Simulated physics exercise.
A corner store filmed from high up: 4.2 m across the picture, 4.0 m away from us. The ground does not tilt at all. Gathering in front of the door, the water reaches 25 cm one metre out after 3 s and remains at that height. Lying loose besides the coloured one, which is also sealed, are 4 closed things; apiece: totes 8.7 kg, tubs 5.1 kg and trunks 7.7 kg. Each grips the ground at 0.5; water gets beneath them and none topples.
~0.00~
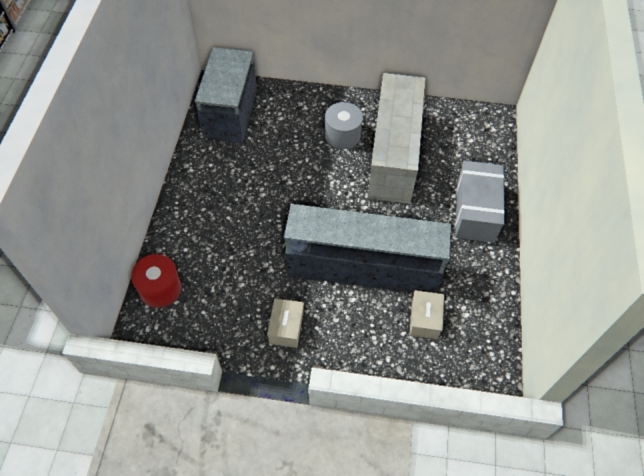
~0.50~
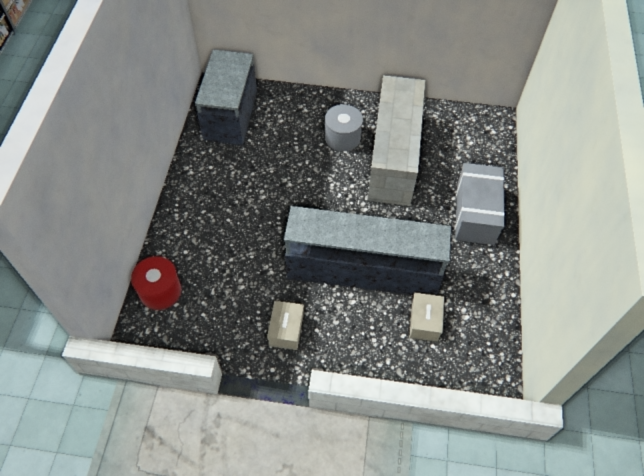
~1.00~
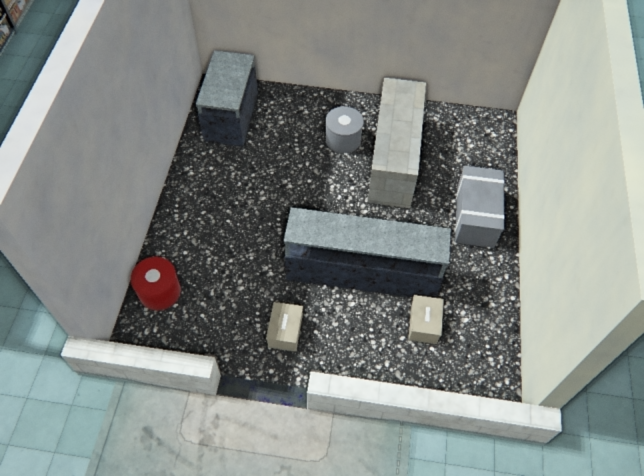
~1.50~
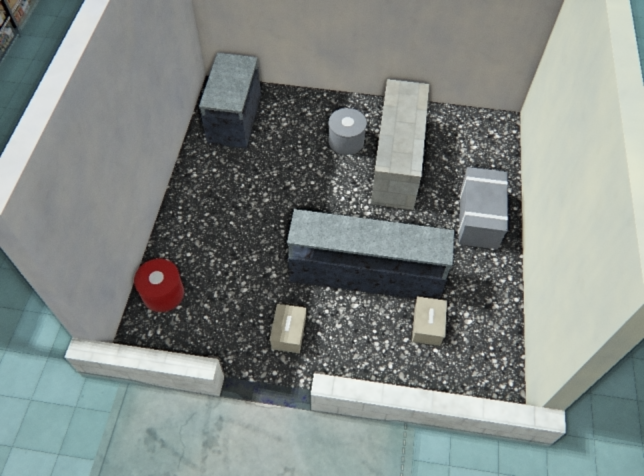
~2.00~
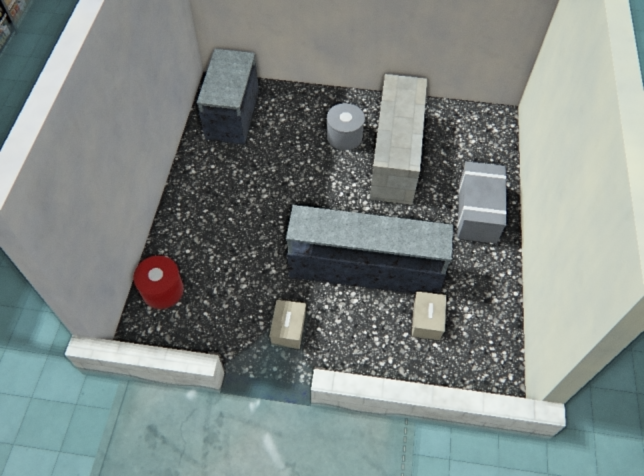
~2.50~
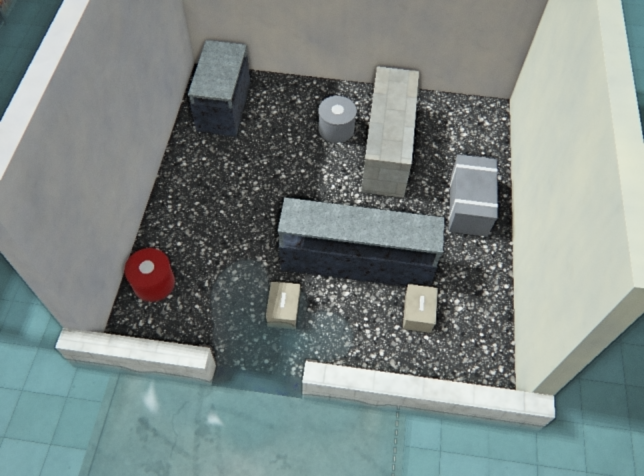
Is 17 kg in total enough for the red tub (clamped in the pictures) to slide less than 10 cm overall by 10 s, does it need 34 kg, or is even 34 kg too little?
17 kg is enough.
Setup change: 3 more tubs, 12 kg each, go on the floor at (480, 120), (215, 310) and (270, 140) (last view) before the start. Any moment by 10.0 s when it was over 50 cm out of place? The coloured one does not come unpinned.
One by one: Not far enough, not far enough and too far.
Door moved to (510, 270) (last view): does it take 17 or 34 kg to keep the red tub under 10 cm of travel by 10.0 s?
In that case only the heavier option works.
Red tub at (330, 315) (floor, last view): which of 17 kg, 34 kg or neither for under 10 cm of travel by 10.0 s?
The answer: You need the heavier weight.
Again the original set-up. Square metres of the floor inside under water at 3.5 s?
About 4.5 m2.
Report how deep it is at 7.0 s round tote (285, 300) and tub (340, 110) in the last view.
Roughly 10 and 5 cm.
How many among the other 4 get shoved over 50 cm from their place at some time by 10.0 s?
It works out to 4.
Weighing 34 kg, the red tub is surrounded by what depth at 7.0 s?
Close to 4 cm deep.
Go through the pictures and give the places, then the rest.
In the first frame, the red tub at (154, 273), on the bottom; 0.0 m2 under water; 0 of 5 have shifted.
In the second frame, the red tub at (153, 276), on the bottom; water covers 0.0 m2; 0 of 5 have shifted.
In the third frame, the red tub at (153, 276), on the bottom; 0.0 m2 under water; 0 of 5 have shifted.
In the fourth frame, the red tub at (156, 278) rests on the ground; 0.0 m2 under water; 0 of 5 have shifted.
In the fifth frame, the red tub at (156, 275), on the bottom; water covers 0.3 m2; 0 of 5 have shifted.
In the sixth frame, the red tub at (147, 267), on the bottom; 1.1 m2 under water; 1 of 5 have shifted.
After 3.5 s the red tub would be 0 cm from its start with 17 kg and 0 cm from its start with 34 kg; 2 cm of water round it then.
After 4.5 s the red tub would be 0 cm from its start with 17 kg and 0 cm from its start with 34 kg; 2 cm of water round it then.
After 7.0 s the red tub would be 0 cm from its start with 17 kg and 0 cm from its start with 34 kg; 4 cm of water round it then.
After 10.0 s the red tub would be 0 cm from its start with 17 kg and 0 cm from its start with 34 kg; 6 cm of water round it then.
